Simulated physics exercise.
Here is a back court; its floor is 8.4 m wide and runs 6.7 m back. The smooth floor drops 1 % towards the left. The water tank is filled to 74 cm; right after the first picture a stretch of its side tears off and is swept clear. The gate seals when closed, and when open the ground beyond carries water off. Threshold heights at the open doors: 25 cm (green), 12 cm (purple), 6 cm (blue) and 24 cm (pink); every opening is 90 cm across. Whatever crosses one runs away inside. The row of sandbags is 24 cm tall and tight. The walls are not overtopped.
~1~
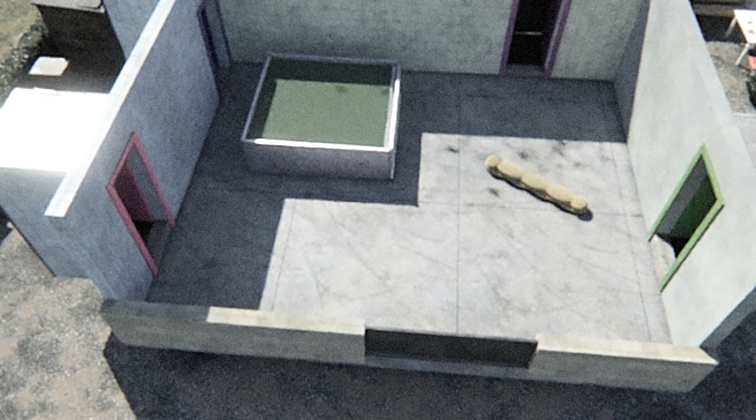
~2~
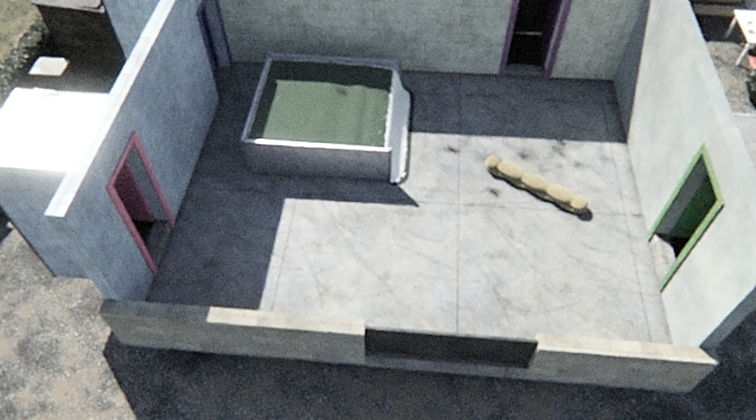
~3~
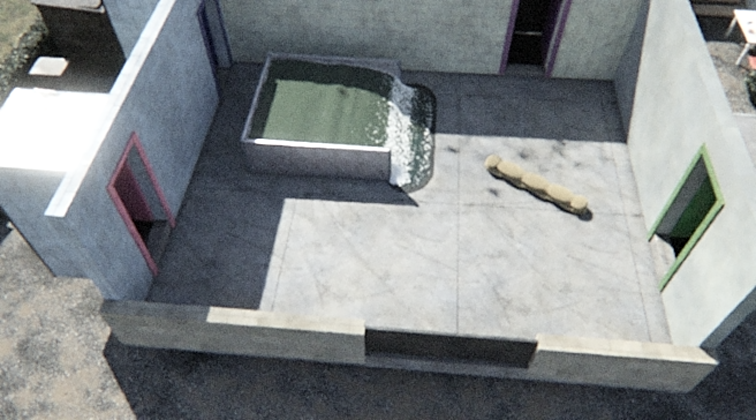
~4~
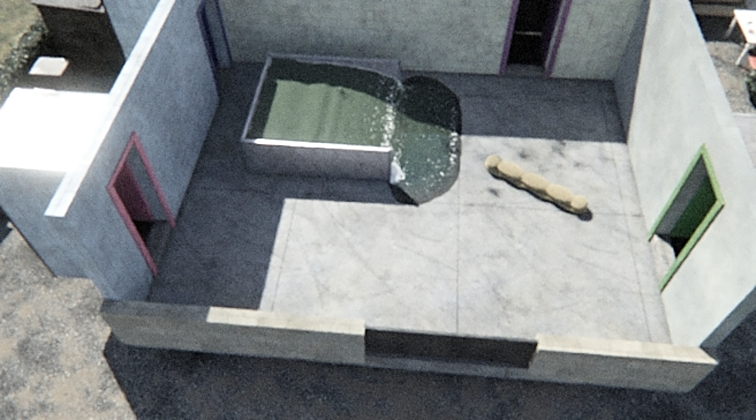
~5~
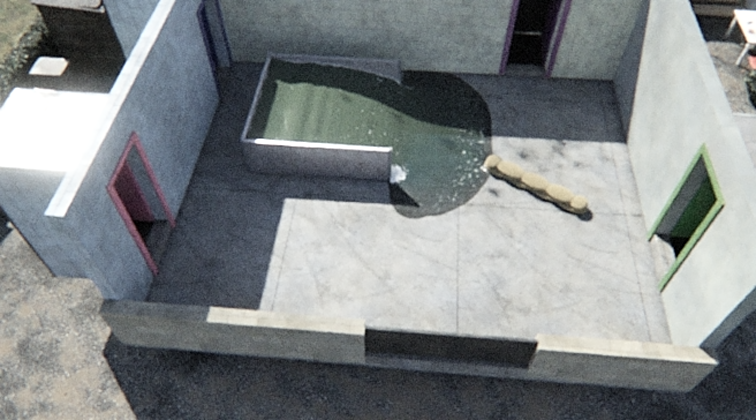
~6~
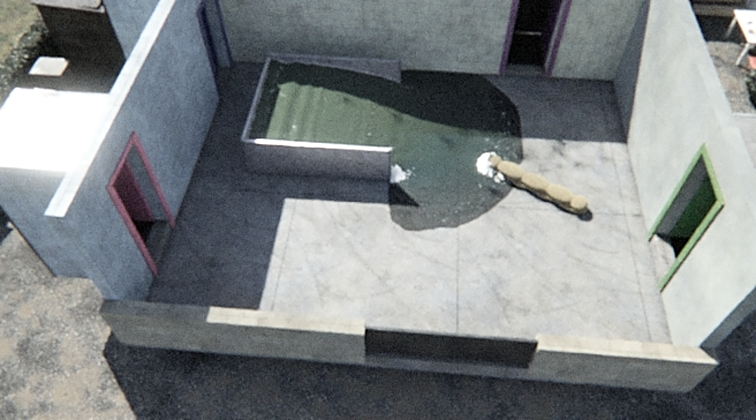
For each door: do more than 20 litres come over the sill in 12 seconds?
The water let in: At the green door it does not reach the limit; at the purple door it passes the limit; at the blue door it goes over the limit; at the pink door it keeps below the limit.
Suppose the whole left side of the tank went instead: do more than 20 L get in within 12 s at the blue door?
Then: Blue past it.
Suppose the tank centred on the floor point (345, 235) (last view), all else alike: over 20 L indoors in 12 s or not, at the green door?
Against that limit: Green above.
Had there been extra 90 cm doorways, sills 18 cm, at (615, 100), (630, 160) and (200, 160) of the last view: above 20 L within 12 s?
In that order: Above, above, not over.
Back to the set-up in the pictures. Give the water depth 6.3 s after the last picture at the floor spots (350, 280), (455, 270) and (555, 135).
About 6, 11 and 12 cm.
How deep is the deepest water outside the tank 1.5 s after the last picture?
About 51 cm.
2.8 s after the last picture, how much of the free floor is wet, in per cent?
About 50 per cent.
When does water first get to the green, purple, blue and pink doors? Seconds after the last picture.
Arrival: Green 1.1 s, purple 0.3 s, blue 7.0 s, pink 6.5 s.
Then, 0.7 s after the last picture water covers 35 % of the floor and is deepest (37 cm) near (484, 162); green door not reached, purple door 11 cm at the sill, 0 L in, blue door not reached, pink door not reached.
Then, 1.5 s after the last picture water covers 45 % of the floor and is deepest (51 cm) near (598, 84); green door 12 cm at the sill, 0 L in, purple door 17 cm at the sill, 1 L in, blue door not reached, pink door not reached.
Then, 2.8 s after the last picture water covers 50 % of the floor and is deepest (38 cm) near (668, 365); green door 13 cm at the sill, 0 L in, purple door 21 cm at the sill, 17 L in, blue door not reached, pink door not reached.
Then, 6.3 s after the last picture water covers 85 % of the floor and is deepest (19 cm) near (643, 363); green door 12 cm at the sill, 1 L in, purple door 12 cm at the sill, 112 L in, blue door not reached, pink door not reached.
Then, 11.3 s after the last picture water covers 95 % of the floor and is deepest (20 cm) near (208, 133); green door 4 cm at the sill, 1 L in, purple door 5 cm at the sill, 112 L in, blue door 15 cm at the sill, 88 L in, pink door 15 cm at the sill, 0 L in.
